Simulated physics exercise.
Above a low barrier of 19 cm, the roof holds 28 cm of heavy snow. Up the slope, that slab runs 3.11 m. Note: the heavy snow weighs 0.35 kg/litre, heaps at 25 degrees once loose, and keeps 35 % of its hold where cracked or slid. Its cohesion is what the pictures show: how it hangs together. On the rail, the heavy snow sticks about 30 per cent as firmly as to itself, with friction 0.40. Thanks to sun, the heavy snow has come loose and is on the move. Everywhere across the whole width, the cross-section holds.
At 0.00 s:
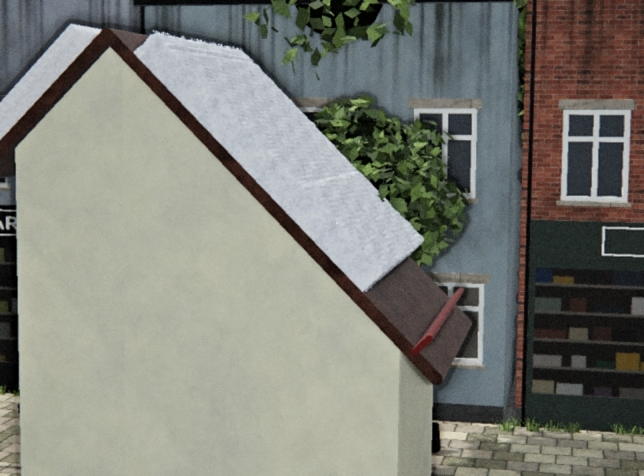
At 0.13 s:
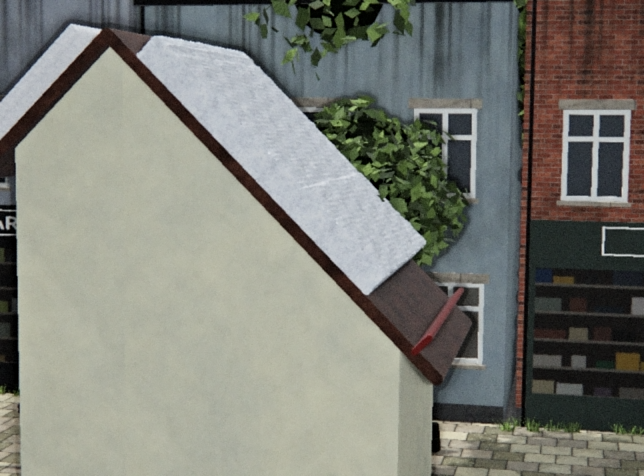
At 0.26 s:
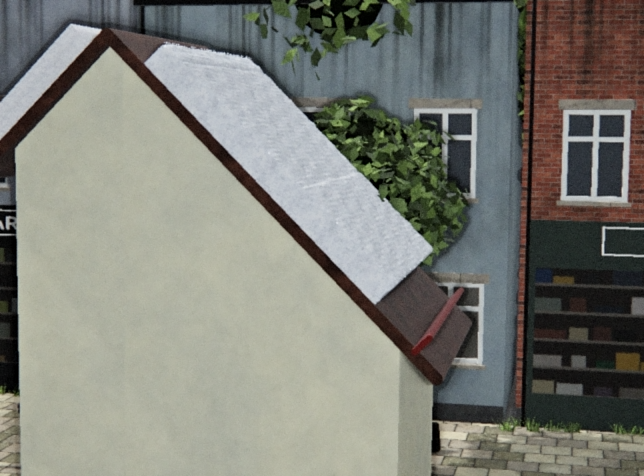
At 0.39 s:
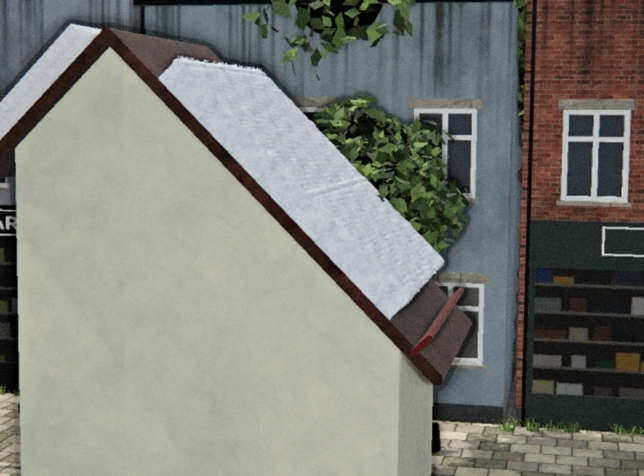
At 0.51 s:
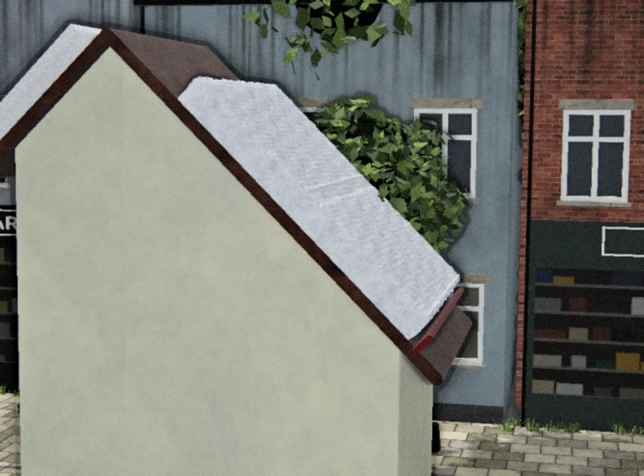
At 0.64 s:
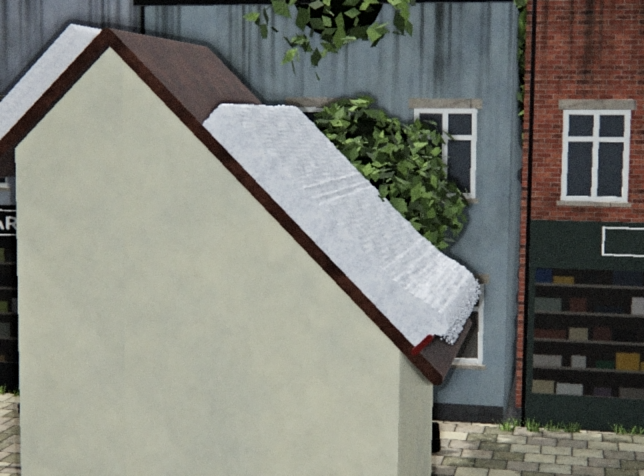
The footage shows a thick slab of white snow sliding down the right slope of a pale house's brown roof, baring the upper part, then reaching the low red rail, where its lower edge pushes over and cracks.
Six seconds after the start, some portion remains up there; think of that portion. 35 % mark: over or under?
Under.
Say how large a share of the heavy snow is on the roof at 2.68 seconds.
Some 25 %, give or take.
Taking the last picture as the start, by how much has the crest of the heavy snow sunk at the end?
Roughly 1.6 m.
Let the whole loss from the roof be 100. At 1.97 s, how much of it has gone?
Some 90 per cent.
After 1.25 s, 50 % of the snow is on the roof.
After 1.97 s, 28 % of the snow is on the roof.
After 2.68 s, 24 % of the snow is on the roof.
After 3.40 s, 24 % of the snow is on the roof.
After 6.00 s, 24 % of the snow is on the roof.
